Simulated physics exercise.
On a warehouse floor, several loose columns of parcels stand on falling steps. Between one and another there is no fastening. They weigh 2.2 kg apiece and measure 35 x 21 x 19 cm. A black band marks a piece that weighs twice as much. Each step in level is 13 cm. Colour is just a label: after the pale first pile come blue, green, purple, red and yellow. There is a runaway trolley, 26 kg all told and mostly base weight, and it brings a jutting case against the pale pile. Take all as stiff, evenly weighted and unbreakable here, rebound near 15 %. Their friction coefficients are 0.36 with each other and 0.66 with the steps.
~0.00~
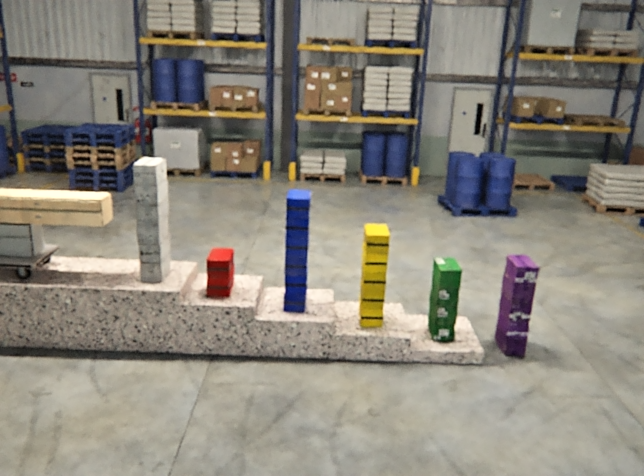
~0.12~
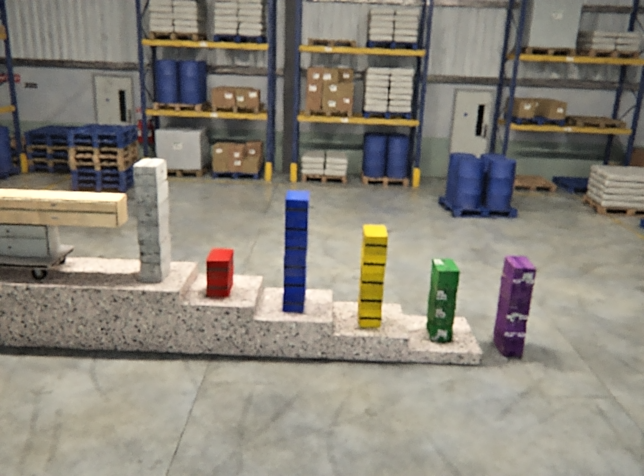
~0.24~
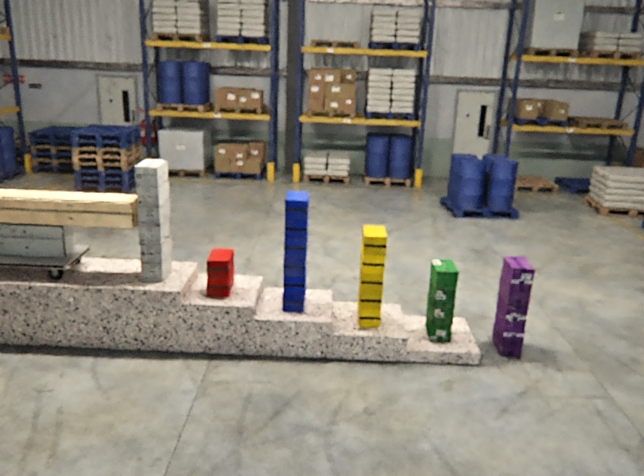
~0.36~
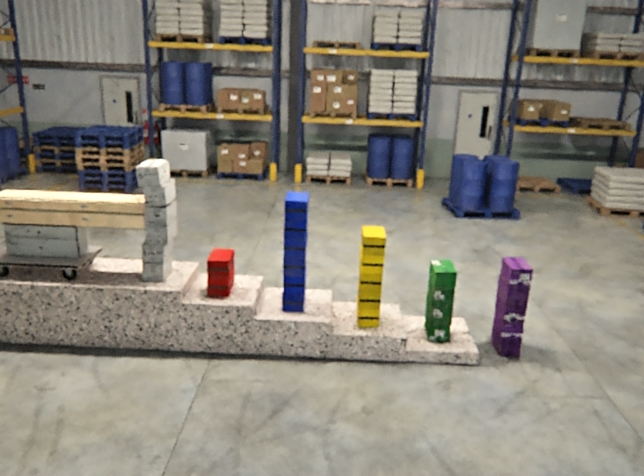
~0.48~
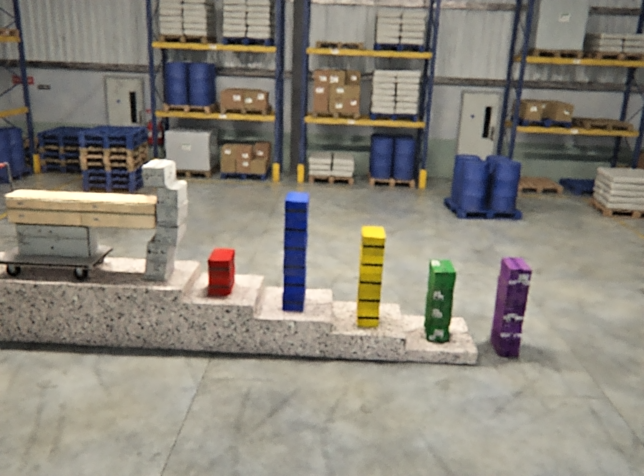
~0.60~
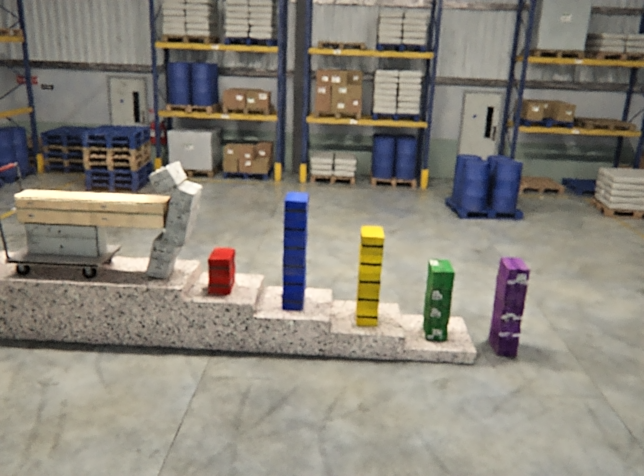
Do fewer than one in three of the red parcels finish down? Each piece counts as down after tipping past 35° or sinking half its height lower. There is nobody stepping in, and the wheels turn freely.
Yes, fewer than one in three do.
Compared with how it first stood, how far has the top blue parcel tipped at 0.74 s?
About 0°.
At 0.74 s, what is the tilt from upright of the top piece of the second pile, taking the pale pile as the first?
It sits around 0° from upright.
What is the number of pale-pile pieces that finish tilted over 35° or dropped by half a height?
6 pieces.
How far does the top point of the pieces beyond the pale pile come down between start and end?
It sits roughly 0 centimetres lower.
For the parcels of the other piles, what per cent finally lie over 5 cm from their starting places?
Moved: 0 per cent.
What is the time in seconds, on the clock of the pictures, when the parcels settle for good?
2.5 s or so.
After 0.74 s, 1 of the pale pile down; none of the 2 red parcels down (0 of 22 in all colours); top red parcel unmoved.
After 0.96 s, 6 of the pale pile down; none of the 2 red parcels down (0 of 22 in all colours); top red parcel unmoved.
At rest (2.6 s), 6 of the pale pile down; none of the 2 red parcels down (0 of 22 in all colours); top red parcel unmoved; top blue parcel unmoved. That is 0 per cent. As the last picture would show them, middles, top red parcel near (223, 262), top blue parcel near (297, 206).
